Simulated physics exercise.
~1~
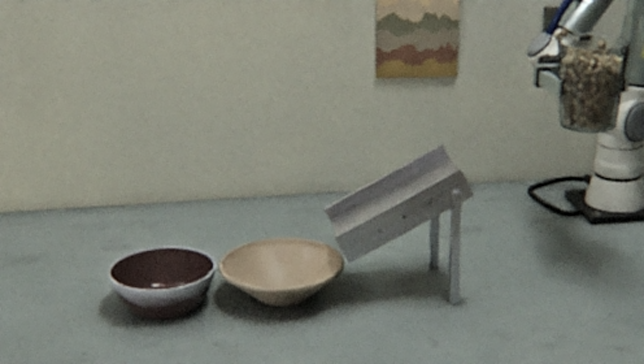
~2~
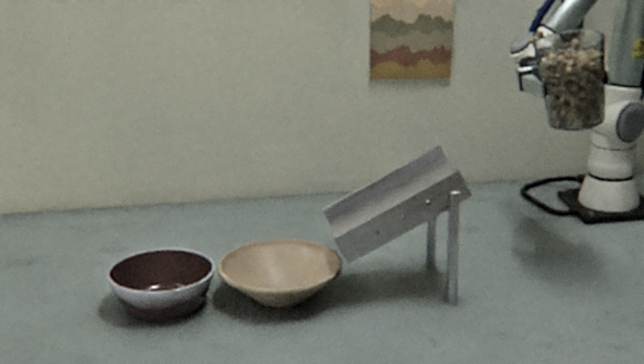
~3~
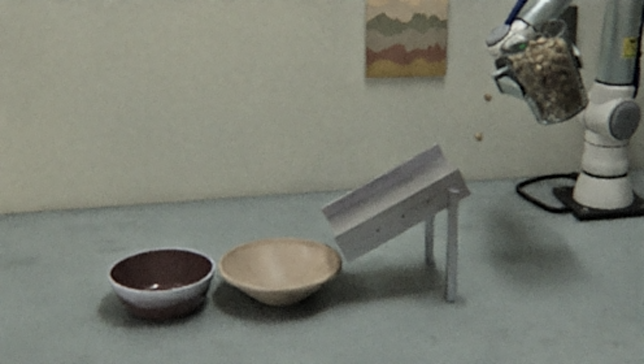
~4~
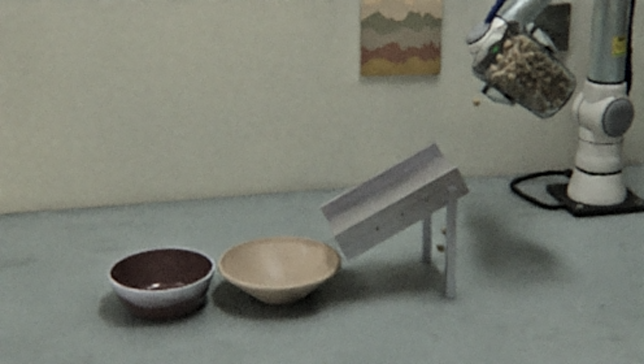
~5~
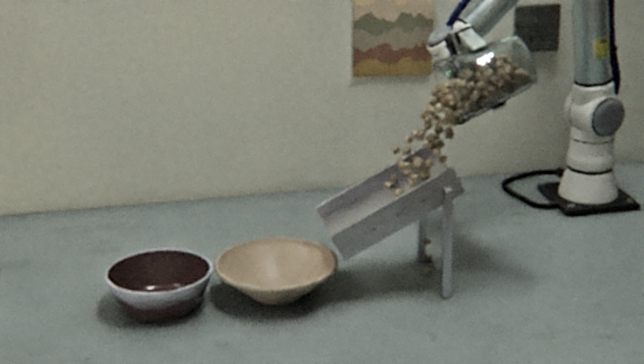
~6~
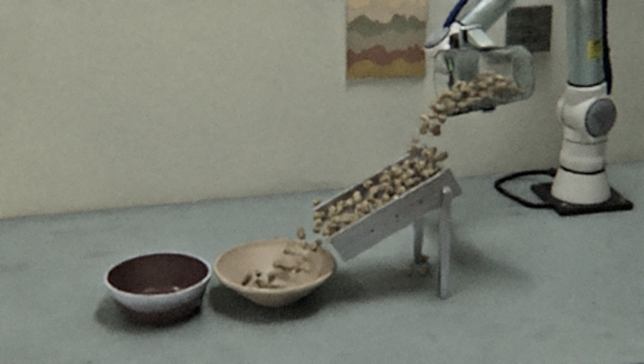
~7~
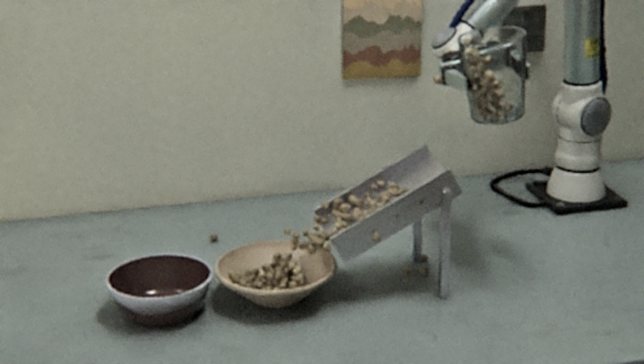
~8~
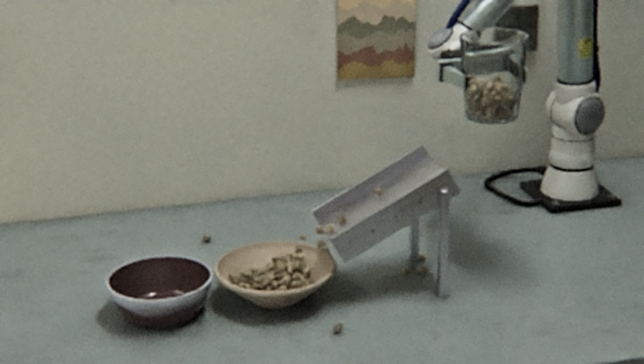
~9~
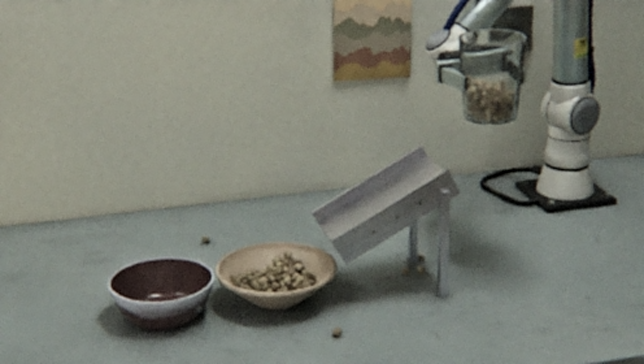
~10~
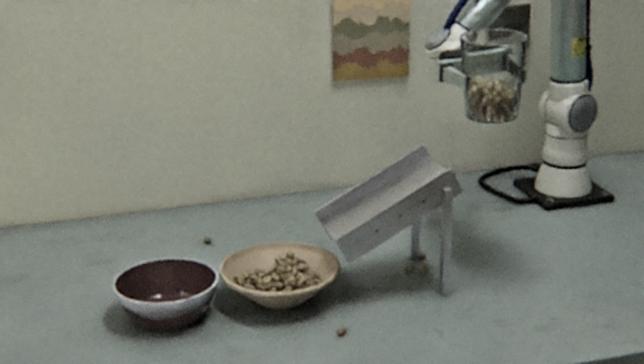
A robot arm at the right holds a clear tumbler full of small pebbles above a table with a sloping chute and two bowls. The arm carries the tumbler left and tips it, letting a few pebbles fall early. With the tumbler on its side over the chute, a thick stream pours out and slides down into the tan bowl. The arm then swings the tumbler back upright, keeping some pebbles inside, while the last ones run off the chute. At the end, the tan bowl holds a heap, the dark bowl looks nearly empty, and a few strays lie on the table.
